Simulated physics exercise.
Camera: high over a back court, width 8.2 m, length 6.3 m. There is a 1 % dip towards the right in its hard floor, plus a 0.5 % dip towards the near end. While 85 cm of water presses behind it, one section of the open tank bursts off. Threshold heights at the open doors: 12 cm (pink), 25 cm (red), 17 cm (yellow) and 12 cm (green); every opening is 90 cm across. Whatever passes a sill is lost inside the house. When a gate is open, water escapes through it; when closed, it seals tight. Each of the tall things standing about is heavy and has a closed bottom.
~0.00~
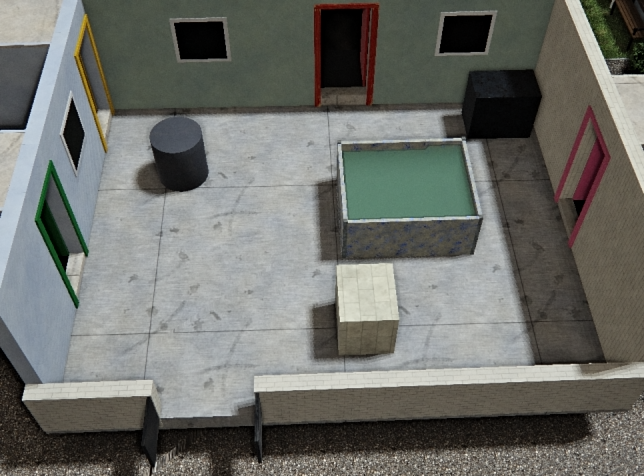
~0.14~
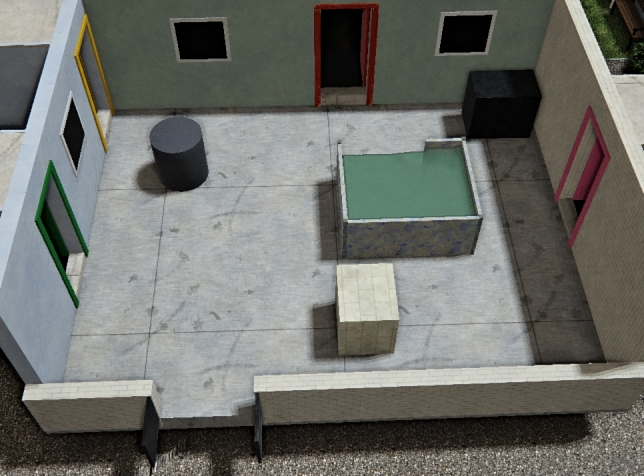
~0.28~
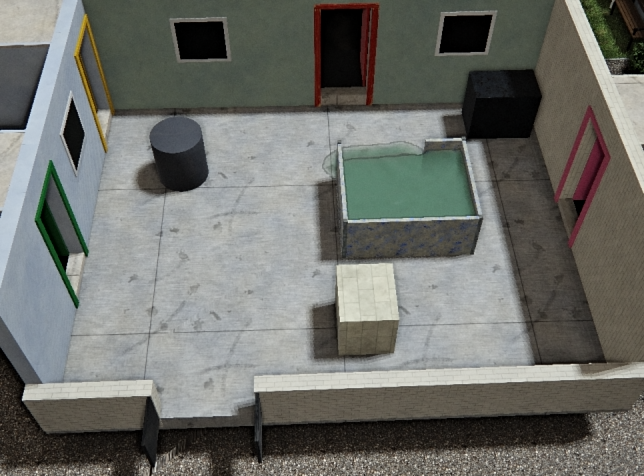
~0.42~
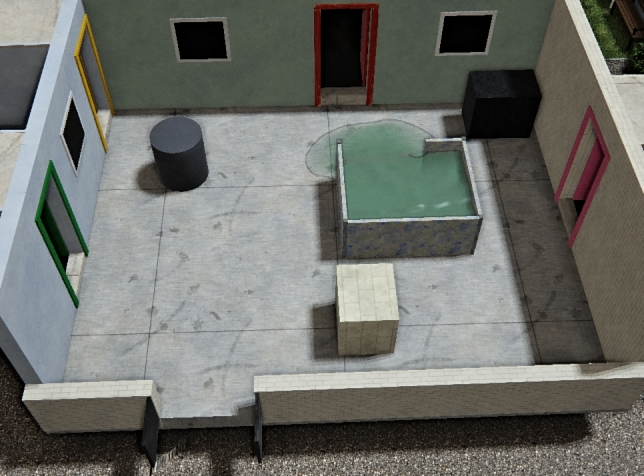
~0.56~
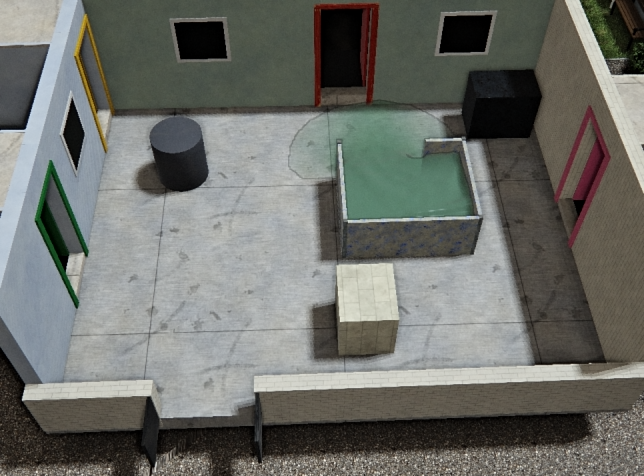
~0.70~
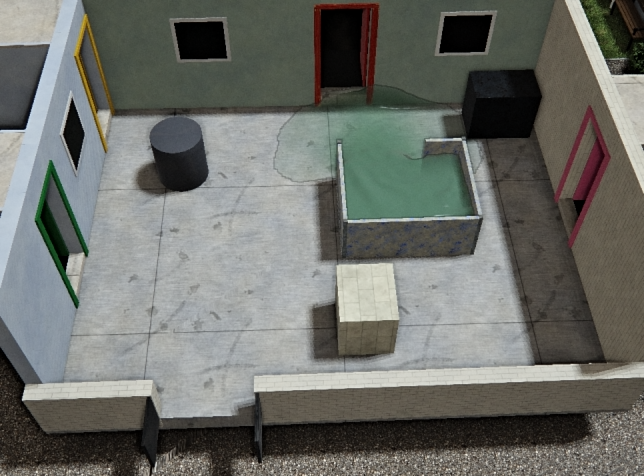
Greenish water poured out of the open tank after a section of its far side broke away, and it spread across the courtyard floor in a widening puddle toward the back wall and red-framed doorway.
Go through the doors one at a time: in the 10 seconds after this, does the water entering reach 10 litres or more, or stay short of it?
In order: The pink door will hold enough water back. The red door will not hold enough water back. The yellow door will not hold enough water back. The green door will hold enough water back.
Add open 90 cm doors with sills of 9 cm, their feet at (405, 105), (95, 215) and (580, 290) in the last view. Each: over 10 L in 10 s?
Check each in turn: The first succeeds, the second fails, the third fails.
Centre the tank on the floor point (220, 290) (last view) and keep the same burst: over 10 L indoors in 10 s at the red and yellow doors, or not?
Red gets no more than that, yellow gets more than that.
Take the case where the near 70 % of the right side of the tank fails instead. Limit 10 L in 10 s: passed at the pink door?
In that case, pink door: More than that.
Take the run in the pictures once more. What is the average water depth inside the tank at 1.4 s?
Depth, averaged: Around 45 centimetres.
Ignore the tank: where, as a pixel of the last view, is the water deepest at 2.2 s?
In the last picture, around (524, 107).
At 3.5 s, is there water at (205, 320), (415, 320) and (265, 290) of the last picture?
Well, the first is untouched by it, the next untouched by it, the last untouched by it.
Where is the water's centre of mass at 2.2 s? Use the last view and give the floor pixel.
Balance point at about (372, 163).
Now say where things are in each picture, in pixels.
In the first picture, the open tank at (407, 182) is whole and still, 85 cm deep.
In the second picture, the front is at (336, 176), 0.8 m from the gap on the open tank's far side; 0.5 m2 of floor is under water; 85 cm left at the back of the open tank.
In the third picture, the front is at a hidden place, 1.0 m from the gap on the open tank's far side; 1.3 m2 of floor is under water; 84 cm left at the back of the open tank.
In the fourth picture, the front is at (390, 122), 1.5 m from the gap on the open tank's far side; 2.8 m2 of floor is under water; 76 cm left at the back of the open tank.
In the fifth picture, water pours out on the open tank's far side and has run 2.1 m, to (403, 105); typically 8 cm deep outside, 73 cm at the open tank's back.
In the sixth picture, the front is at (439, 104), 2.4 m from the gap on the open tank's far side; 6.2 m2 of floor is under water; 72 cm left at the back of the open tank.
After 1.4 s water covers 15 % of the floor and is deepest (50 cm) near (371, 110); pink door not reached, red door 48 cm at the sill, 73 L in, yellow door not reached, green door not reached.
After 2.2 s water covers 25 % of the floor and is deepest (50 cm) near (524, 107); pink door not reached, red door 37 cm at the sill, 159 L in, yellow door not reached, green door not reached.
After 3.5 s water covers 45 % of the floor and is deepest (34 cm) near (524, 107); pink door 3 cm at the sill, 0 L in, red door 23 cm at the sill, 184 L in, yellow door 27 cm at the sill, 40 L in, green door 1 cm at the sill, 0 L in.
After 6.0 s water covers 80 % of the floor and is deepest (16 cm) near (597, 388); pink door 10 cm at the sill, 0 L in, red door 13 cm at the sill, 185 L in, yellow door 12 cm at the sill, 64 L in, green door 3 cm at the sill, 0 L in.
After 10.0 s water covers 95 % of the floor and is deepest (12 cm) near (404, 394); pink door 6 cm at the sill, 0 L in, red door 6 cm at the sill, 185 L in, yellow door 6 cm at the sill, 64 L in, green door 2 cm at the sill, 0 L in.
